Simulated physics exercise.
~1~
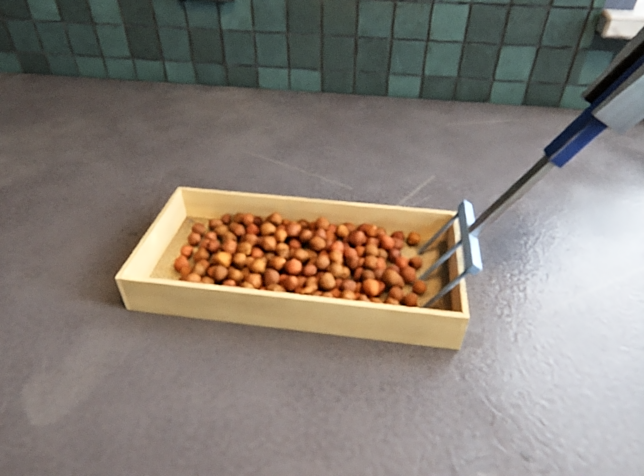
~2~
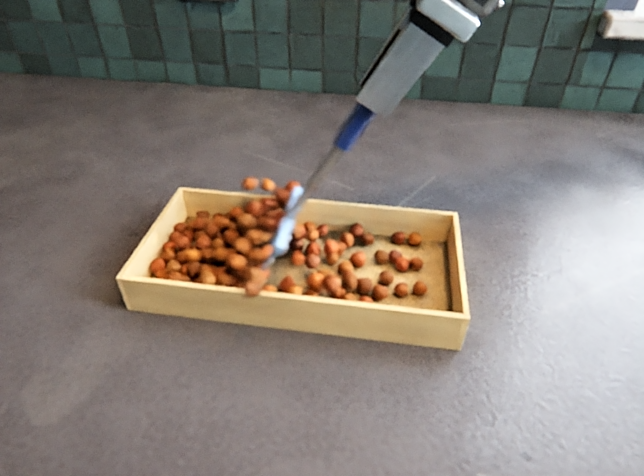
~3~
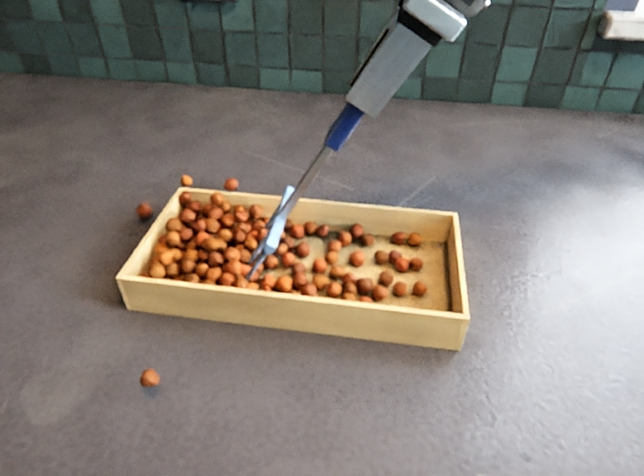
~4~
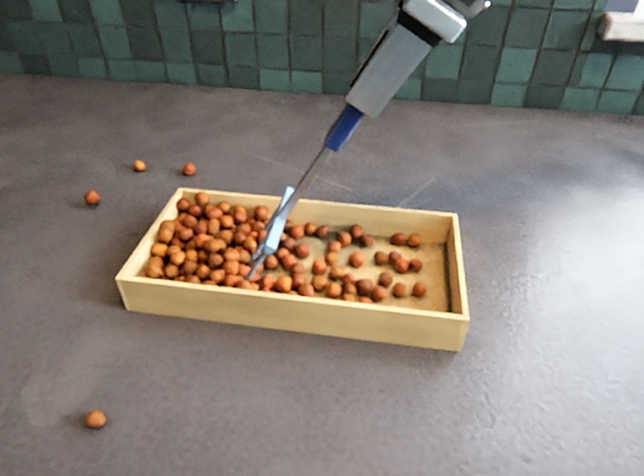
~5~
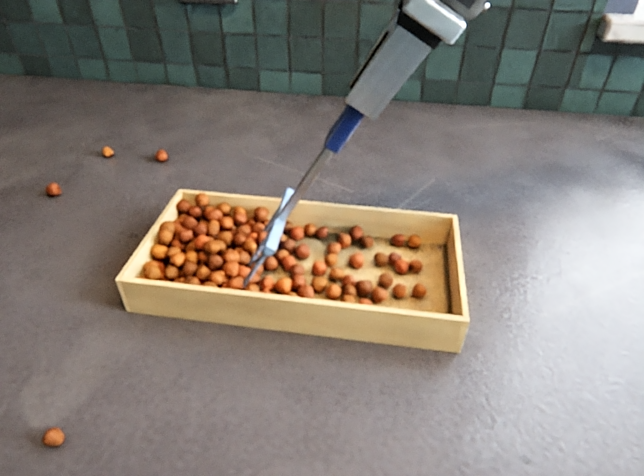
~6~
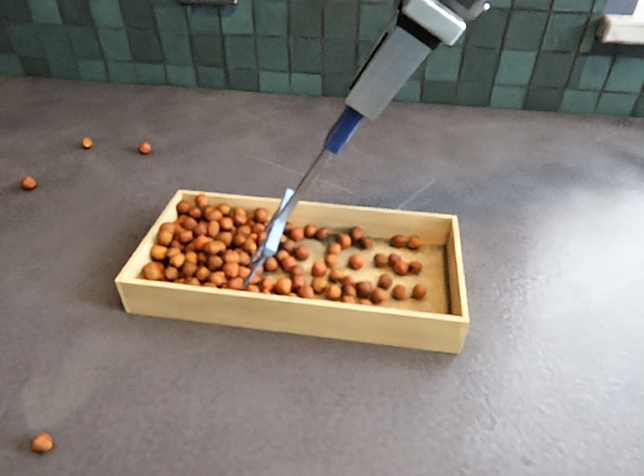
On a grey countertop, a gripper-held rake sweeping hazelnuts leftward in a wooden tray, four spilling out and rolling away left.
